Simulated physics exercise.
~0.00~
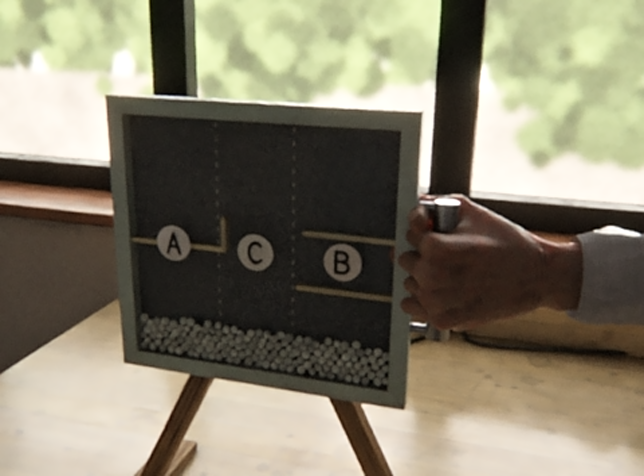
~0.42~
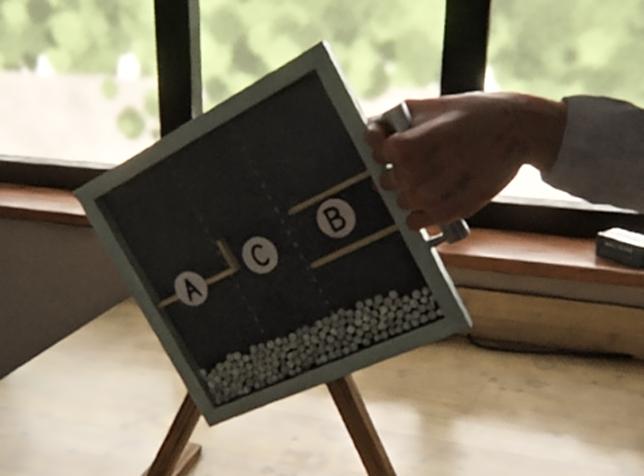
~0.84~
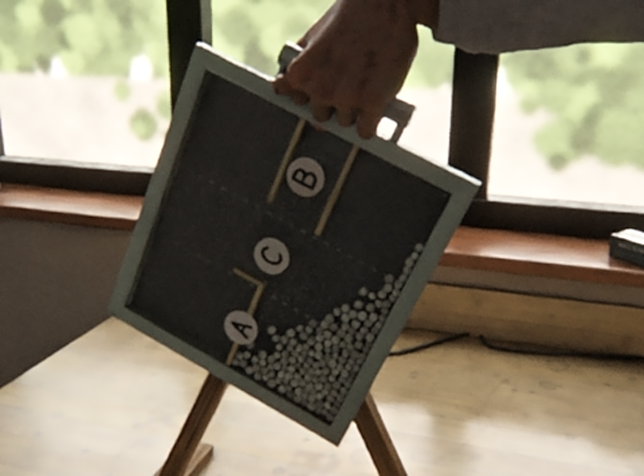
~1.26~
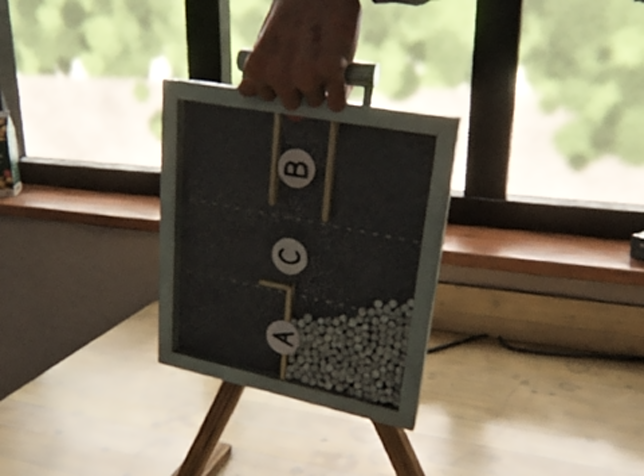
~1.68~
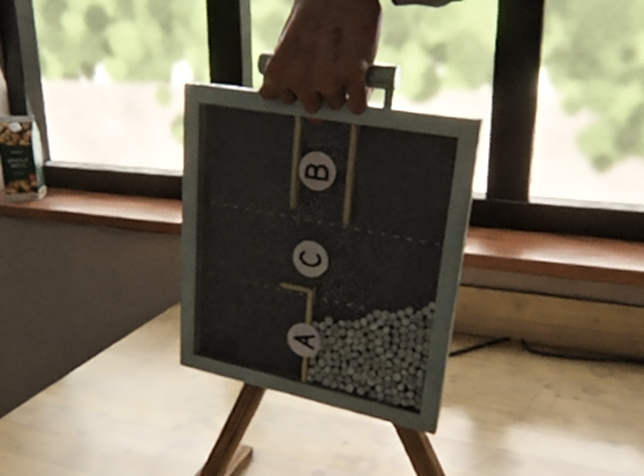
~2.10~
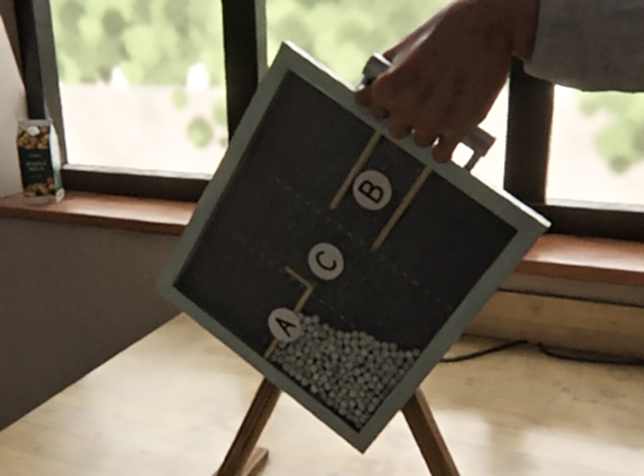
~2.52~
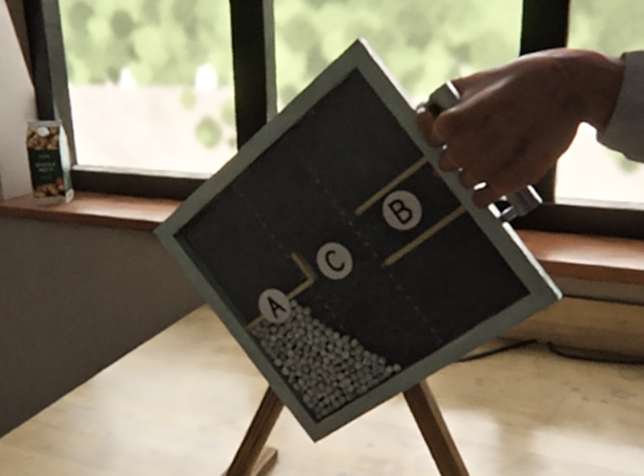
A hand turned a square, clear-faced box of white beads anticlockwise until it stood nearly on its side, paused, then swung it partway back, leaving it tilted with most of the beads heaped in the bottom corner by strip A.
